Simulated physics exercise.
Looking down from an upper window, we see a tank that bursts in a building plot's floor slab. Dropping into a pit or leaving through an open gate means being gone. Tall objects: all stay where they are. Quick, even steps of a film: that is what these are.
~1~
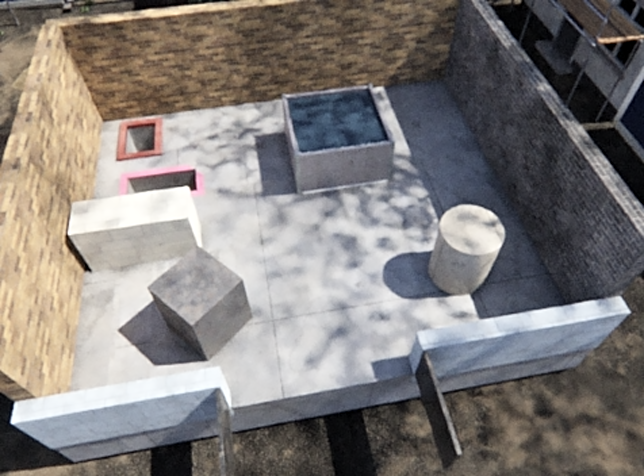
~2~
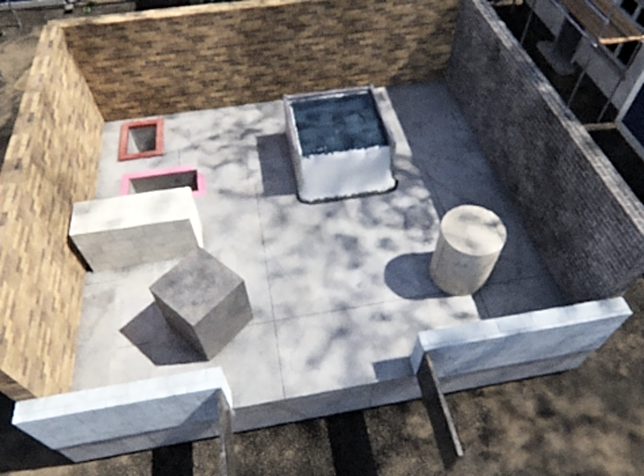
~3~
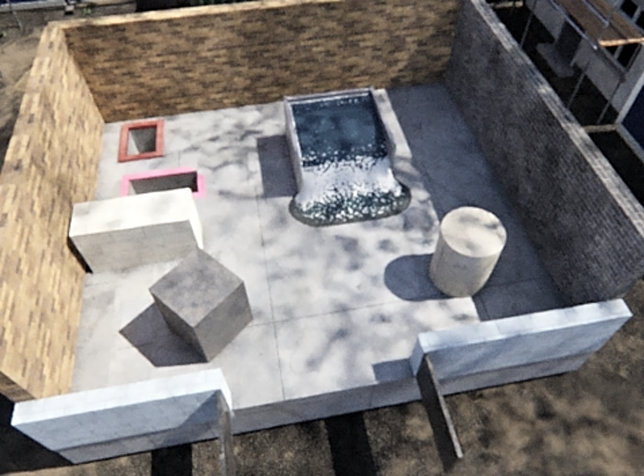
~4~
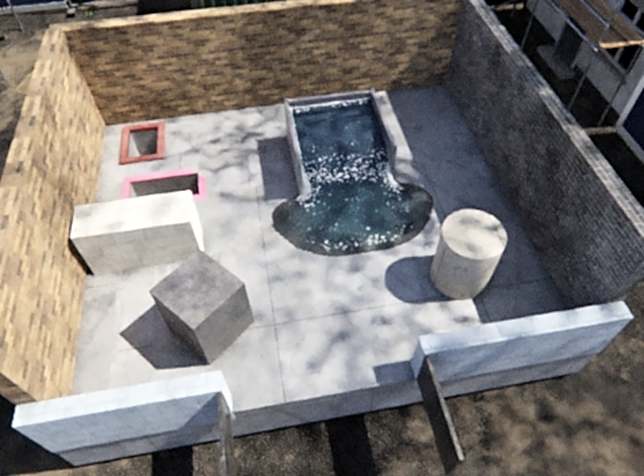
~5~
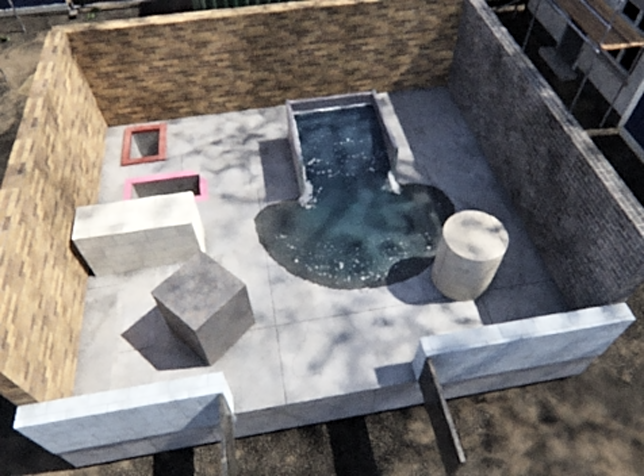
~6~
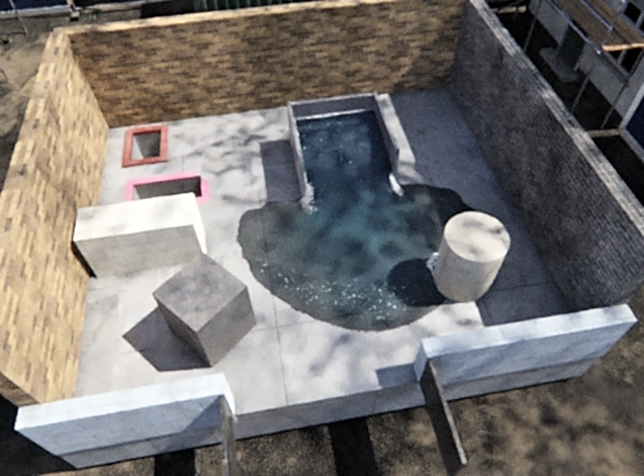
In a walled building plot seen from above, an open tank of dark water stands on a pale floor slab among blocks and a cylinder. Its near side gives way and water pours out, foaming, then spreads across the slab in a widening rounded pool that reaches around the cylinder's base.
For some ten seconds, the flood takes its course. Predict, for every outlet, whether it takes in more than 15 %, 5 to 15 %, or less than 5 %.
My prediction: The gate takes in more than 15 %; the pink pit takes in less than 5 %; the red pit takes in less than 5 %.
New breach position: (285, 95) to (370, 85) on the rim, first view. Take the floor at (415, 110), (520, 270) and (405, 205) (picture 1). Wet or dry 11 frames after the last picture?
Taking them in order, I'd say swamped, not reached and not reached.
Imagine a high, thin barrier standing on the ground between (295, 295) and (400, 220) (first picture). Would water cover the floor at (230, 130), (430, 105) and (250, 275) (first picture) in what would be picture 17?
Untouched, untouched, swamped.
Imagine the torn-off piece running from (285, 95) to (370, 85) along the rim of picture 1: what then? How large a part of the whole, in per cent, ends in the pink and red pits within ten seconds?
Approximately, pink takes 20 % and red takes 14 %.
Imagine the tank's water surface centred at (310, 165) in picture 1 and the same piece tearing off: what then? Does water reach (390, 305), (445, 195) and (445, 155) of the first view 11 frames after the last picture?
So, first one got wet, second one stays dry, third one stays dry.
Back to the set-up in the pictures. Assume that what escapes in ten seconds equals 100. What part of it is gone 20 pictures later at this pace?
Share gone by then: About 65 %.
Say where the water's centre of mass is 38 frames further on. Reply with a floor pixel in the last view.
The balance point is around (385, 243).
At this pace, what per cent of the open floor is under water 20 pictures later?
Close to 45 %.
A moment on, water covers 35 % of the floor; the gate 5 %, the pink pit 0 %, the red pit 0 %.
Next, water covers 40 % of the floor; the gate 19 %, the pink pit 0 %, the red pit 0 %.
Then, water covers 45 % of the floor; the gate 36 %, the pink pit 0 %, the red pit 0 %.
Later, water covers 60 % of the floor; the gate 47 %, the pink pit 0 %, the red pit 0 %.
In the end, water covers 75 % of the floor; the gate 55 %, the pink pit 0 %, the red pit 0 %.
